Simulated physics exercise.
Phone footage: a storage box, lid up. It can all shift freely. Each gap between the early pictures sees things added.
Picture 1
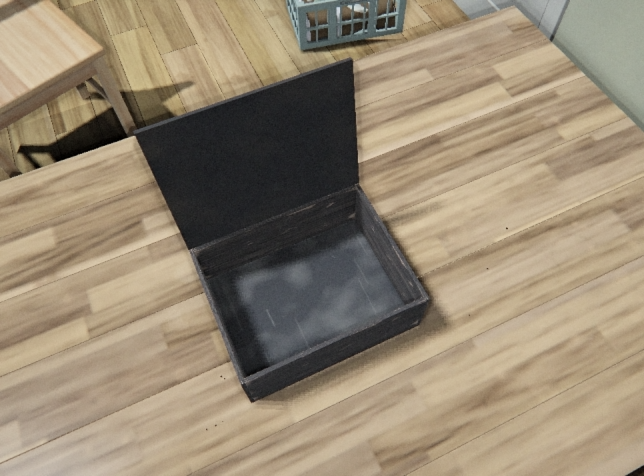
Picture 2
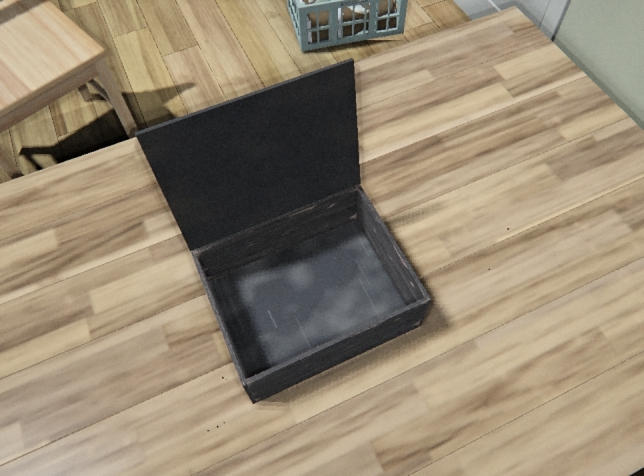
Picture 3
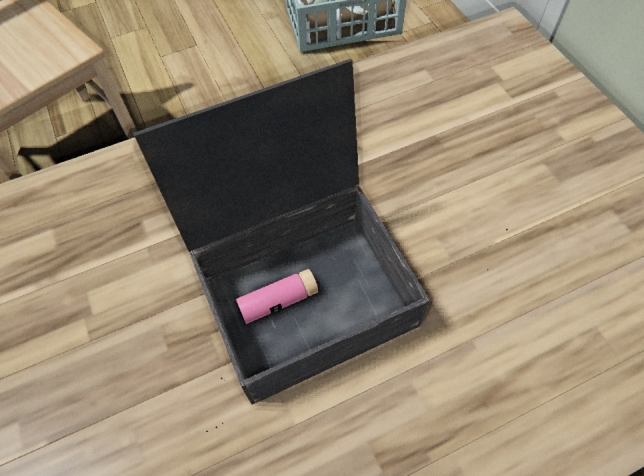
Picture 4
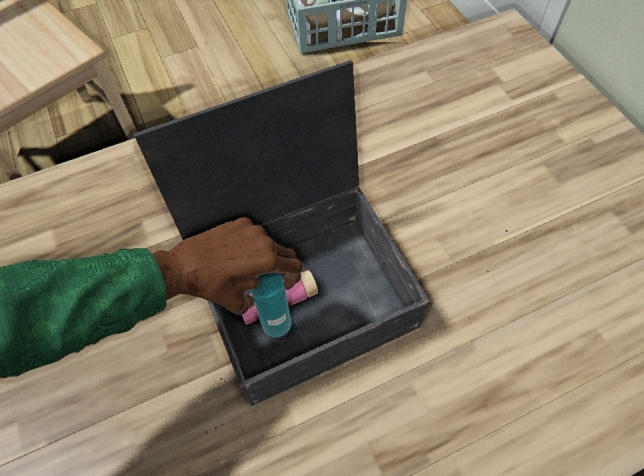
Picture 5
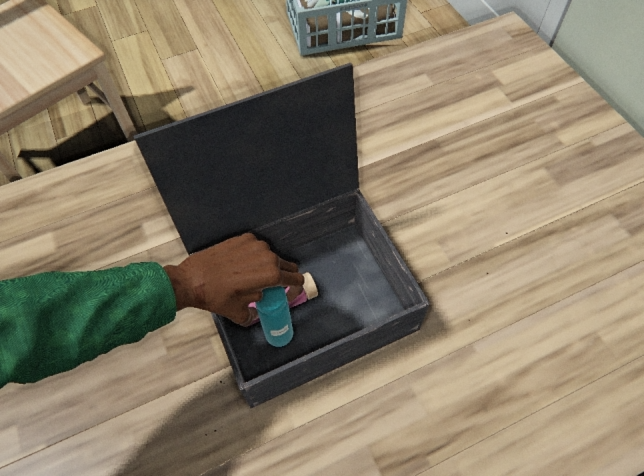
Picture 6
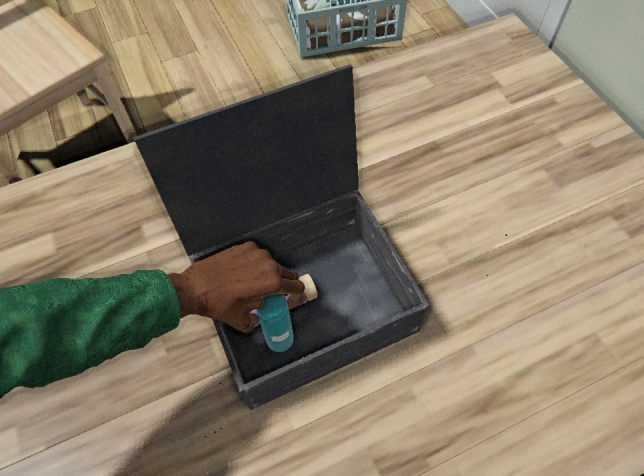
We see an empty, open black box on a wooden table, then a pink shaker lying inside it, before a hand in a green sleeve lowers a turquoise shaker into the box beside the pink one, still holding it.
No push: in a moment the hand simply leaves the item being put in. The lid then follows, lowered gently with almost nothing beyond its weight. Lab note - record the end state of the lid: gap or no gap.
End state: Gap.
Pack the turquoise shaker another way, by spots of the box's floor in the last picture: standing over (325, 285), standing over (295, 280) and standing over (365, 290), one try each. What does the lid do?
So: First open, second shut tight, third open.
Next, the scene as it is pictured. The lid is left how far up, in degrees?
I'd say roughly 20 degrees above the rim.
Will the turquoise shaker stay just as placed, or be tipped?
By the end the turquoise shaker has kept its angle.
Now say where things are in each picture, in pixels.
In the first frame, the last thing is not in view yet.
In the second frame, the last thing is not in view yet.
In the third frame, the last thing is not in view yet; pink shaker (278, 296).
The fourth frame shows still above its spot; turquoise shaker (272, 305).
The fifth frame shows still above its spot; turquoise shaker (275, 316).
The sixth frame shows put in, still held; turquoise shaker (276, 322).
Then, 1.40 s on from there, lid 75° above the rim.
Then, 1.80 s on from there, lid 33° above the rim.
Then, 3.60 s on from there, lid 20° above the rim.
In the end, lid 21° above the rim; both unmoved. At the end, from the last picture's camera, turquoise shaker near (275, 321).
